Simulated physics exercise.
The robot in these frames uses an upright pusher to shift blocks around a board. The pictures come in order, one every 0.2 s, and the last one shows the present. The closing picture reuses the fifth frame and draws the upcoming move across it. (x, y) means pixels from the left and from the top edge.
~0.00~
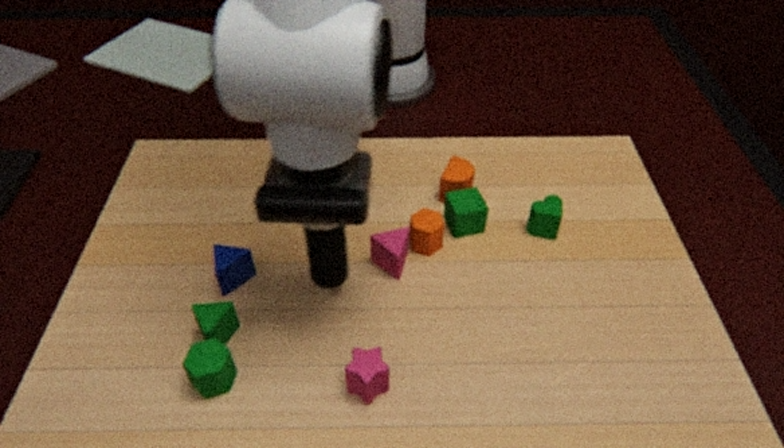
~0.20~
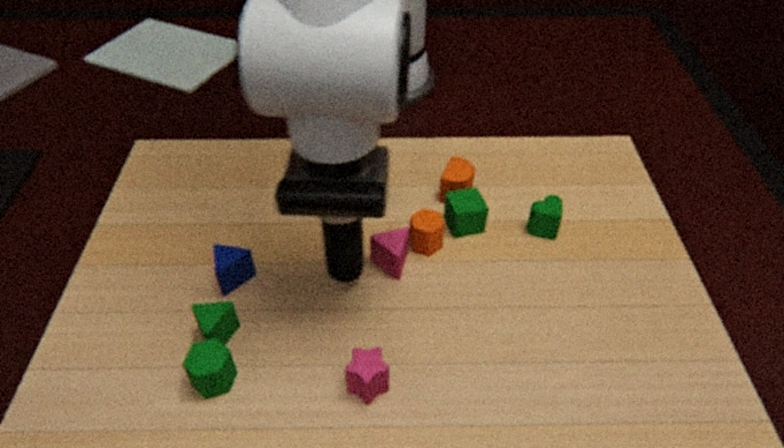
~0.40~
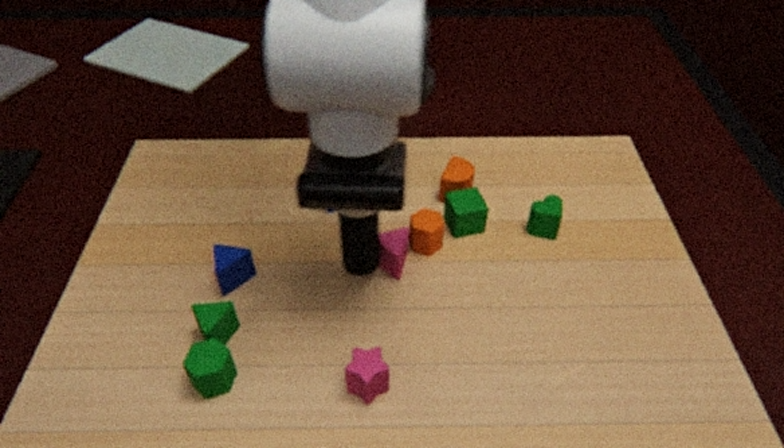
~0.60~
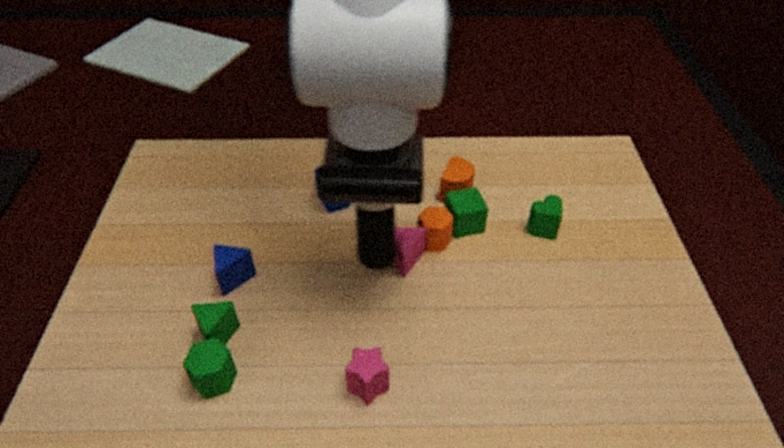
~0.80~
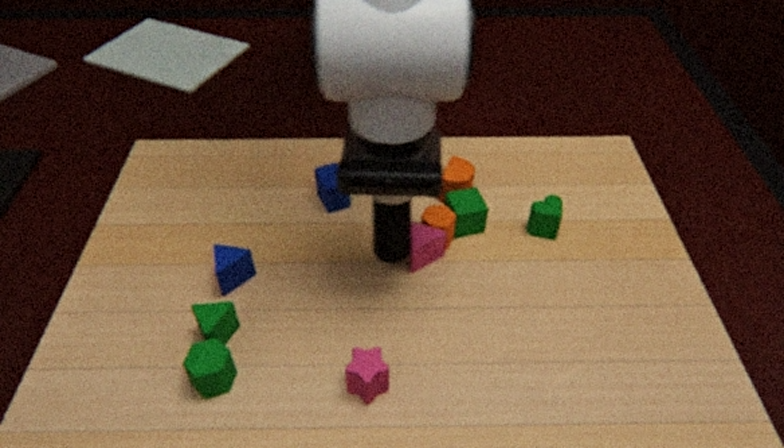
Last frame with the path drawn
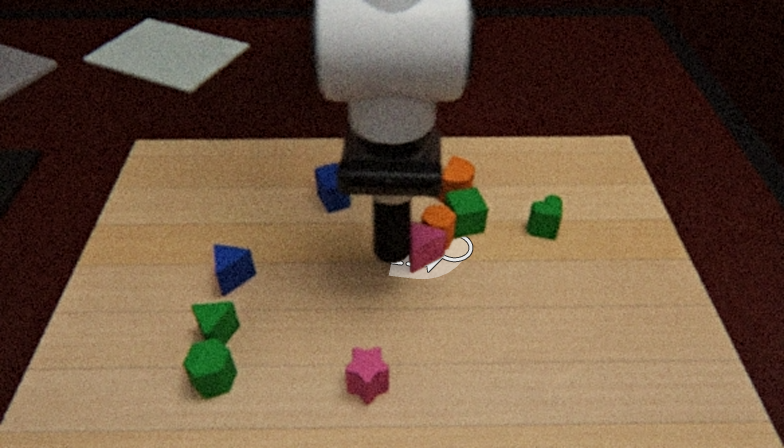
In this clip, a robot arm with an upright black pusher moves right across a wooden board of colored blocks, reaches a pink triangular block and pushes it slightly right, and the neighboring orange six-sided block also shifts slightly.
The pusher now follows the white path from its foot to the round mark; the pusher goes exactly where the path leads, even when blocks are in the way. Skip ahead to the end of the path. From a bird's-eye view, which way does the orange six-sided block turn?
The sense of turning is anti-clockwise.
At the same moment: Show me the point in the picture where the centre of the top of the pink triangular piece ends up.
My estimate: (486, 230).
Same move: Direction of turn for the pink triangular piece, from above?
Its rotation is clockwise.
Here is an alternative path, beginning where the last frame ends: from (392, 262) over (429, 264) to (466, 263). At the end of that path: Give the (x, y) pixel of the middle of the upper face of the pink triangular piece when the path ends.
Around (501, 237).
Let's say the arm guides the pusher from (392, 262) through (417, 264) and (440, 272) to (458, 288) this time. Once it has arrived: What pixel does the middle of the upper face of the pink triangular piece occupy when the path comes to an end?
Top centre: (473, 239).
Path on the board, from (392, 262) by way of (416, 265) and (439, 260) to (453, 247).
What follows on the original path. Halfway along, pusher at (429, 252); pink triangular piece at (461, 236), turned 15° anticlockwise.
At the end, pusher at (455, 235); pink triangular piece at (486, 230), turned 20° clockwise; orange six-sided block at (435, 203), turned 25° anticlockwise; orange half-round block in place; green square piece at (471, 196).
